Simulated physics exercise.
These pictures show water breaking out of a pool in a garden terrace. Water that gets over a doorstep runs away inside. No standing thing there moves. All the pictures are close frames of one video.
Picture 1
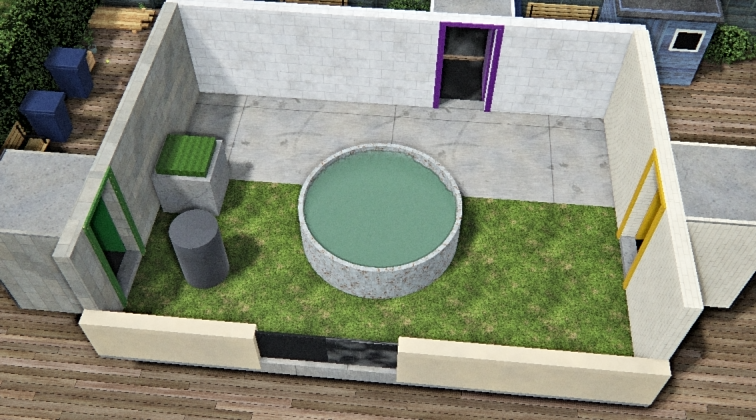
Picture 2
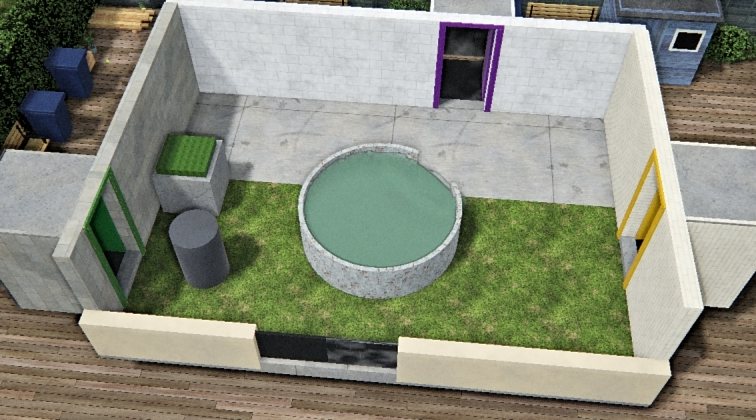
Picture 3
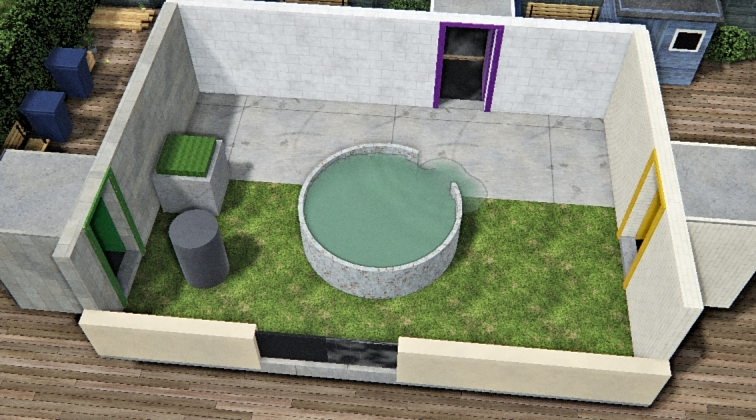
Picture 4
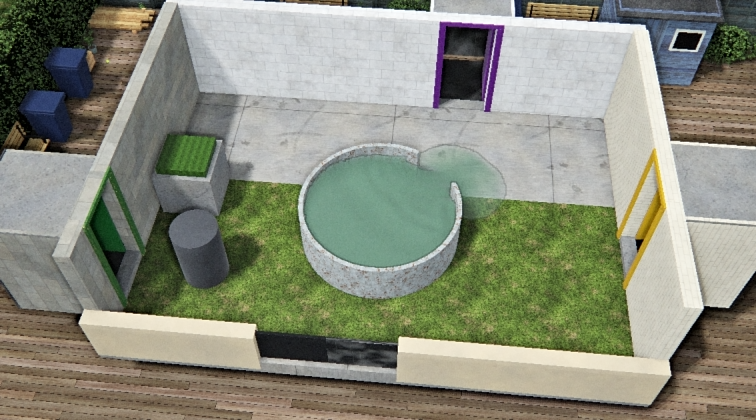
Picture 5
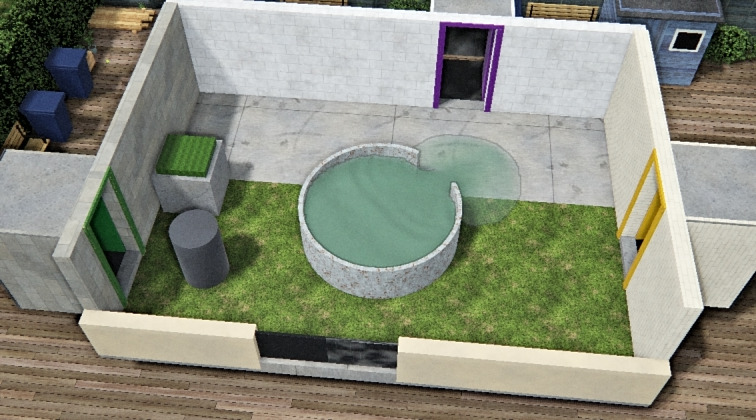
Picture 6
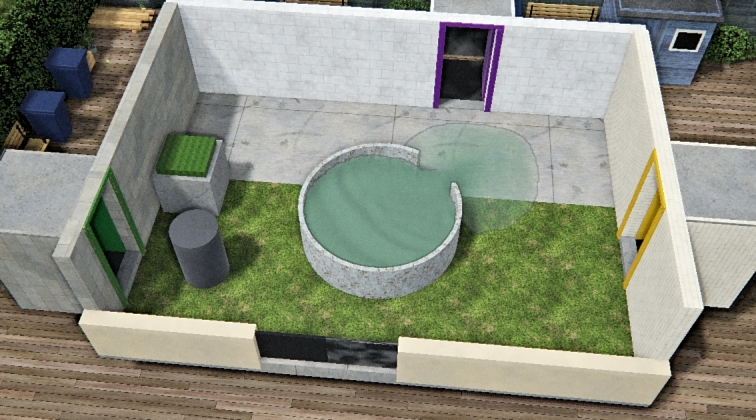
A round stone pool breaks open on its far right side and water spreads outward.
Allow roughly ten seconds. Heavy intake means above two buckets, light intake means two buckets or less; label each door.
Labels: Green door: Light, yellow door: Light, purple door: Heavy.
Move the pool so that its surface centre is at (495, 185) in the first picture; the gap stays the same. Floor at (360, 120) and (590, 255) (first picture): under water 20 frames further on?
In the order asked: Waterlogged, then waterlogged.
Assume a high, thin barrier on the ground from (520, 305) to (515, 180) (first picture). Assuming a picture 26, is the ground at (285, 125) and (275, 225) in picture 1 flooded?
Going in the order asked: Parched, parched.
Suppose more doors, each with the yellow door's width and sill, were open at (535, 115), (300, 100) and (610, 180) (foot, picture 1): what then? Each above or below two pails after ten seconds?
Checking each in order, the first beats the threshold, the second misses the threshold, and the third beats the threshold.
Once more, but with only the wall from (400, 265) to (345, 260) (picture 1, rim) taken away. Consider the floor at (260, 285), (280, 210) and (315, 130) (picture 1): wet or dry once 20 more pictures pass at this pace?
Soaked, soaked, untouched.
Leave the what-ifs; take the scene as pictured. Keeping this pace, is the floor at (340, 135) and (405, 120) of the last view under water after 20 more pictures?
Point one: Swamped. Point two: Swamped.
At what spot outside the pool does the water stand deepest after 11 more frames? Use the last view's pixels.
Pointing at (580, 122).
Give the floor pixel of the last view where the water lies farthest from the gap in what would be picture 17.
Best guess: Near (599, 123).
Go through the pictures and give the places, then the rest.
In the first frame, the pool at (380, 206) is whole and still.
In the second frame, water pours out on the pool's far side and has run to (463, 205).
In the third frame, the front is at (480, 185), out from the gap on the pool's far side.
In the fourth frame, water pours out on the pool's far side and has run to (474, 153).
In the fifth frame, the front is at (509, 158), out from the gap on the pool's far side.
In the sixth frame, water pours out on the pool's far side and has run to (525, 143).
A moment on, water covers 25 % of the floor; the green door not reached, the yellow door not reached, the purple door over two buckets in.
Next, water covers 30 % of the floor; the green door not reached, the yellow door not reached, the purple door far over two buckets in.
Then, water covers 35 % of the floor; the green door not reached, the yellow door wet at the sill, nothing in, the purple door far over two buckets in.
Later, water covers 55 % of the floor; the green door not reached, the yellow door wet at the sill, nothing in, the purple door far over two buckets in.
In the end, water covers 85 % of the floor; the green door not reached, the yellow door wet at the sill, nothing in, the purple door far over two buckets in.
